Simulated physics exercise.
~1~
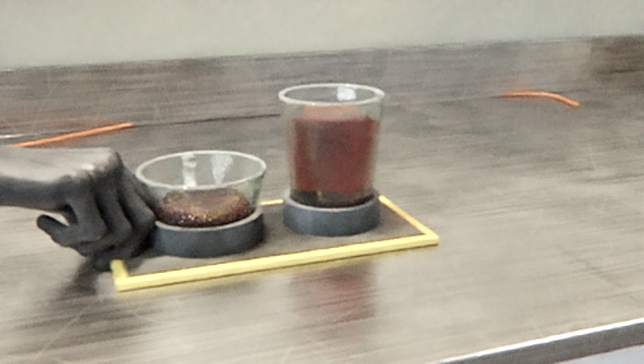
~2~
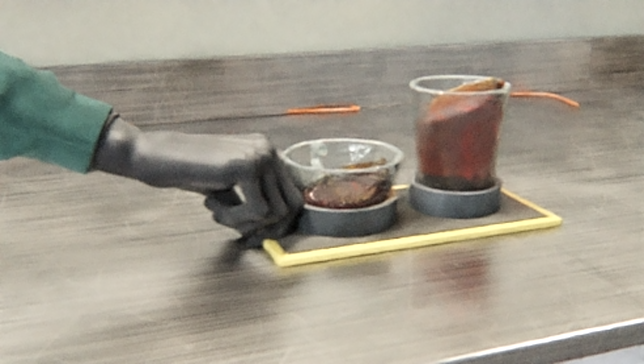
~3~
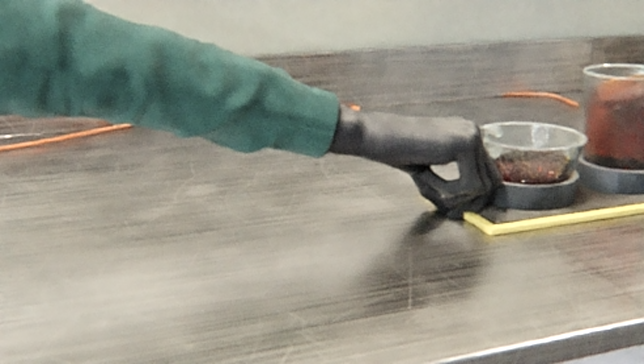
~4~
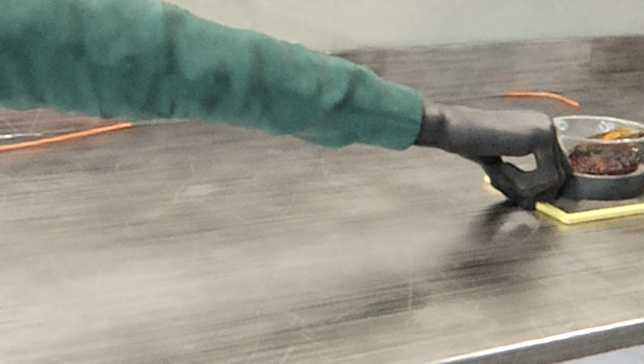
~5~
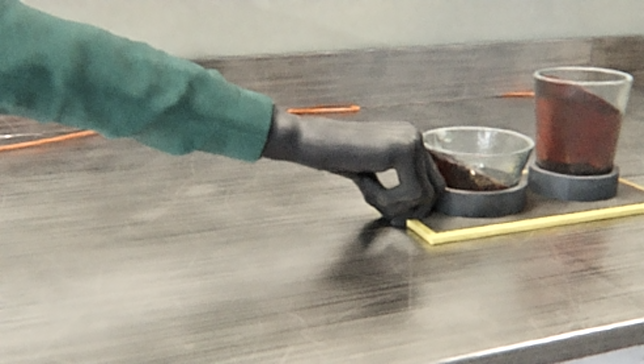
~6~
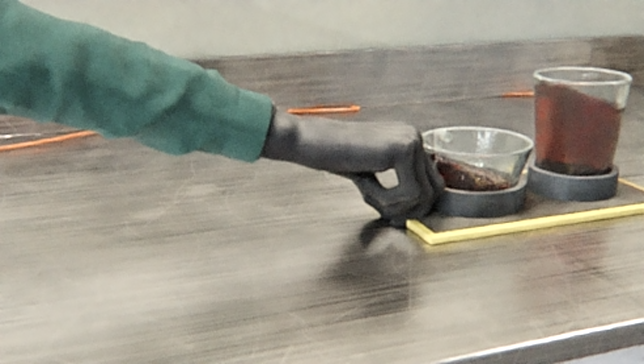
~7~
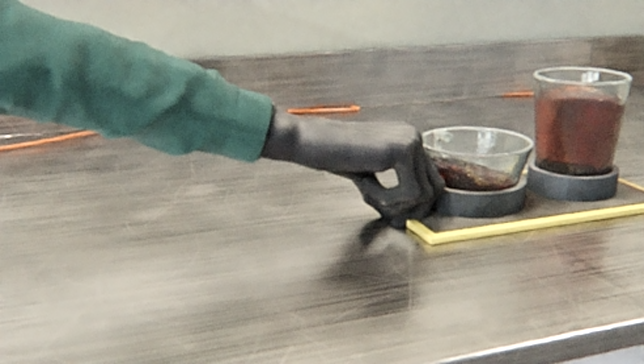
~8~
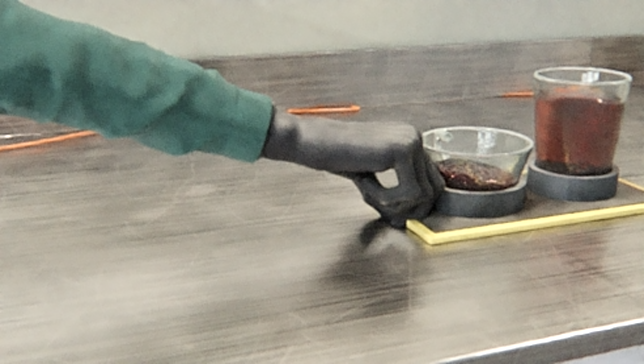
On a worn grey-brown countertop, seen from the front and slightly above, a yellow-edged tray holds a low clear glass teacup on the left and a taller glass tumbler on the right, both in dark round holders and containing reddish-brown tea. A dark-gloved hand at the end of a green sleeve pushes the tray to the right, and the tea tilts steeply in the tumbler. The tray travels on until the tumbler leaves the view. The hand then draws it back left and stops. The tea settles while the hand stays at the tray's left end.
